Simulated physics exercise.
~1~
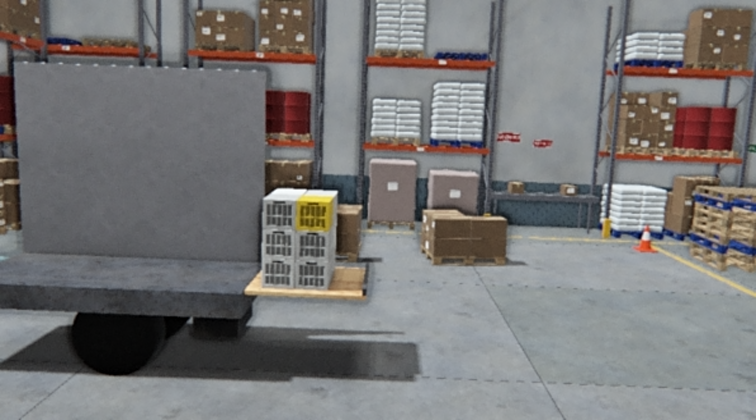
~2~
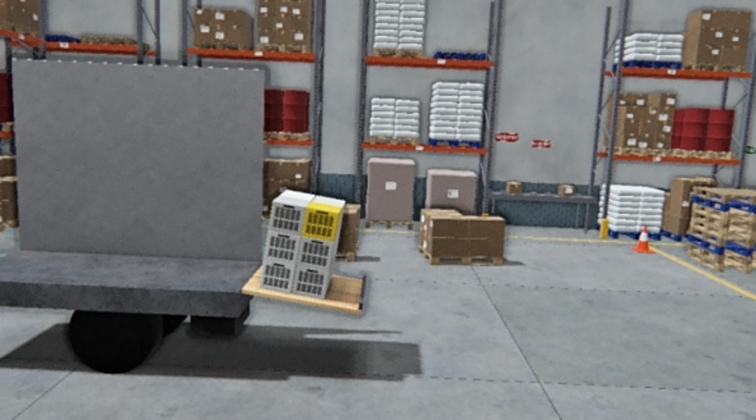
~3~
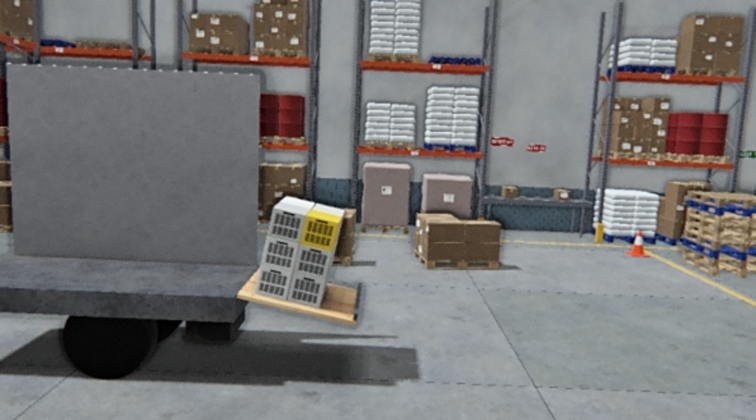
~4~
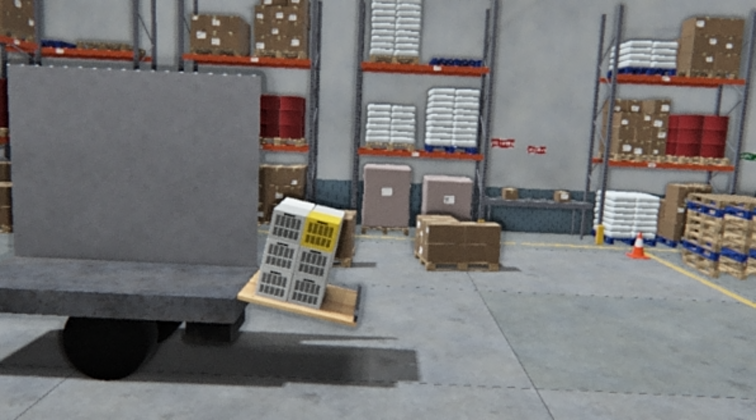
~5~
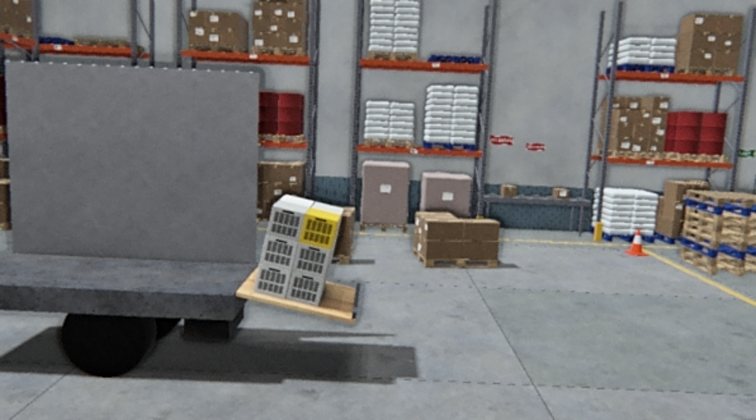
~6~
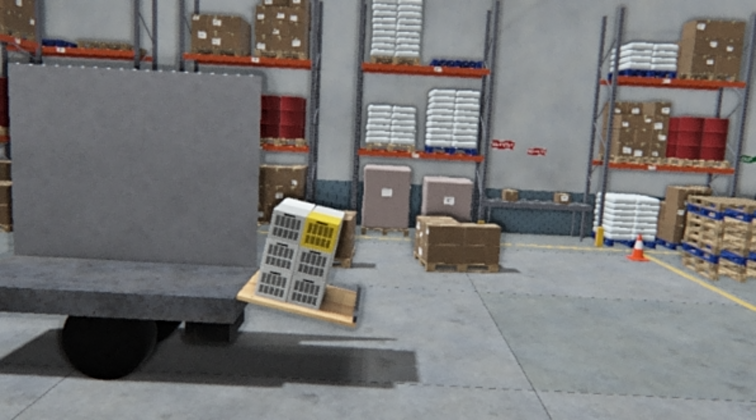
Stacked crates on a lorry's tail lift tilt right as it droops, then stay aboard.
